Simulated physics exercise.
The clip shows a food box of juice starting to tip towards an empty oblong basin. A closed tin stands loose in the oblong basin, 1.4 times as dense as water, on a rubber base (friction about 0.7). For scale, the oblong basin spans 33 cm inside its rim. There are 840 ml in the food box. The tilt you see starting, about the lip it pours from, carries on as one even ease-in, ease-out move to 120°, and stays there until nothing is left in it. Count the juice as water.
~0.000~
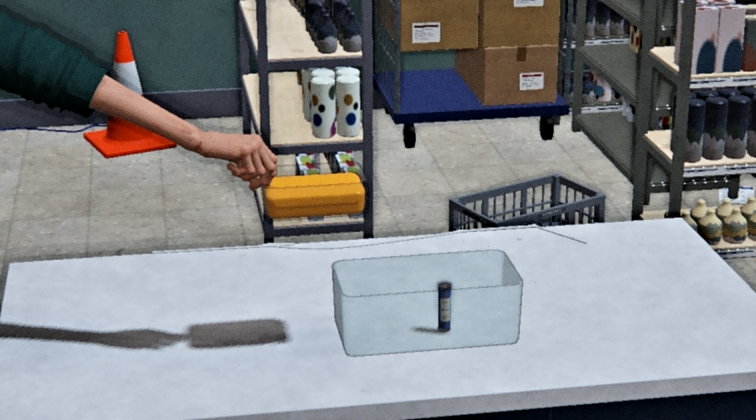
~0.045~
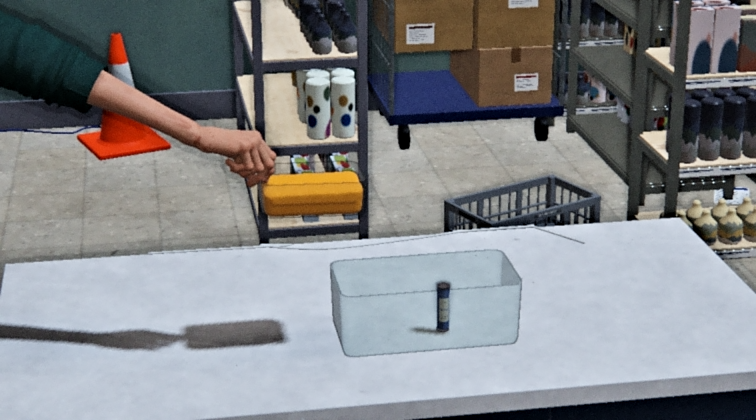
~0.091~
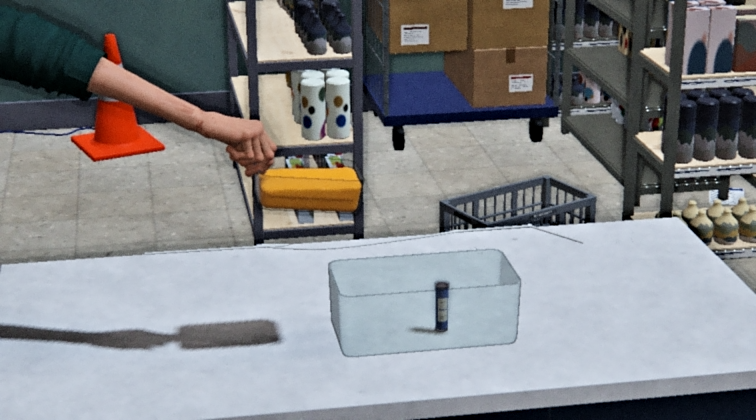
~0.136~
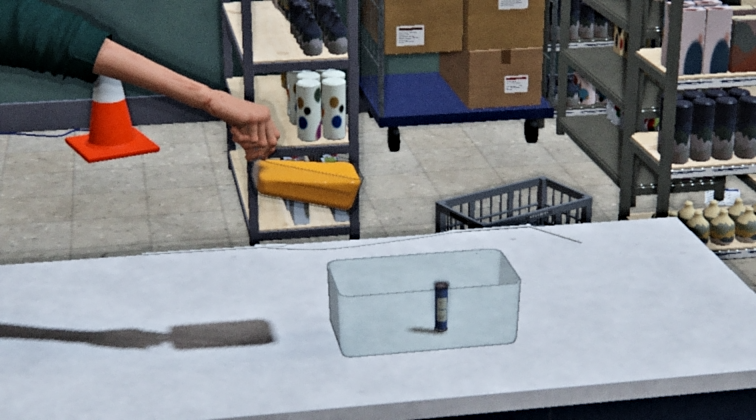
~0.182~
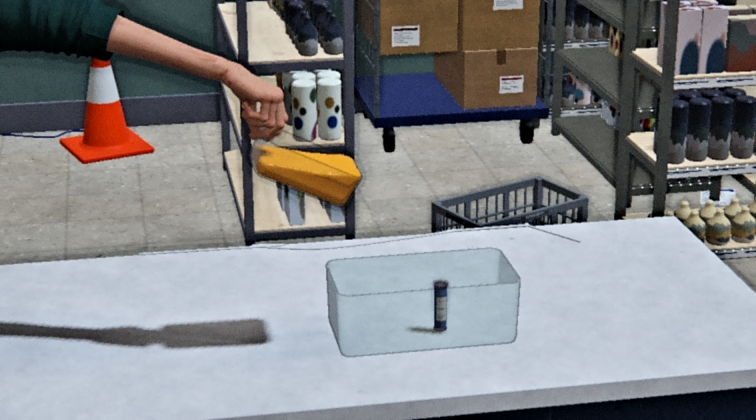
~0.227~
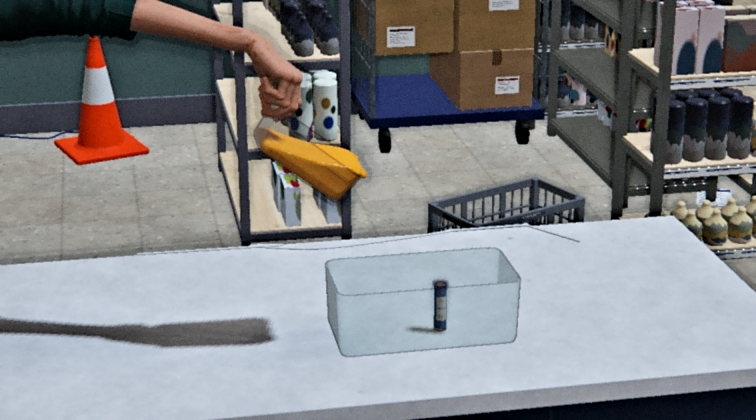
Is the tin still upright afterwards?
It remains upright.
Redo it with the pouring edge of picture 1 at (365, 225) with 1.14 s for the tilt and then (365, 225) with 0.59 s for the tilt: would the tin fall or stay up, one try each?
First it goes over; then it goes over.
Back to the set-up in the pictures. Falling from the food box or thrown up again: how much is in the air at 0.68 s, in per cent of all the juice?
Some 12 per cent.
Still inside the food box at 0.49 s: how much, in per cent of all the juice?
Some 16 per cent.
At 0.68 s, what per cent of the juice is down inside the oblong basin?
Some 88 per cent.
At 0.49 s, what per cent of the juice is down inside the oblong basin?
About 6 per cent.
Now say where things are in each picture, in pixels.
The first frame shows tilt 0°; pouring edge (363, 173); surface from (263, 187) to (361, 181); the oblong basin's rim runs from (337, 280) to (514, 267); the tin's top is at (445, 287).
The second frame shows tilt 2°; pouring edge (362, 172); surface from (261, 186) to (359, 180).
The third frame shows tilt 7°; pouring edge (360, 172); surface from (258, 180) to (357, 176).
The fourth frame shows tilt 15°; pouring edge (359, 171); surface from (256, 170) to (357, 171).
The fifth frame shows tilt 26°; pouring edge (358, 170); surface from (255, 153) to (353, 164); 1 per cent is over the edge.
The sixth frame shows tilt 39°; pouring edge (357, 169); surface from (258, 134) to (345, 155); 5 per cent is over the edge.
Then, 0.49 s in, the tilt is 111° and 15 per cent is still to pour; the tin stands where it began.
Then, 0.68 s in, the tilt is 120° and 0 per cent is still to pour; the tin stands where it began.
Then, 0.87 s in, the tilt is 120° and 0 per cent is still to pour; the tin stands where it began.
Then, 1.09 s in, the tilt is 120° and 0 per cent is still to pour; the tin stands where it began.
Finally, the tin stands where it began.
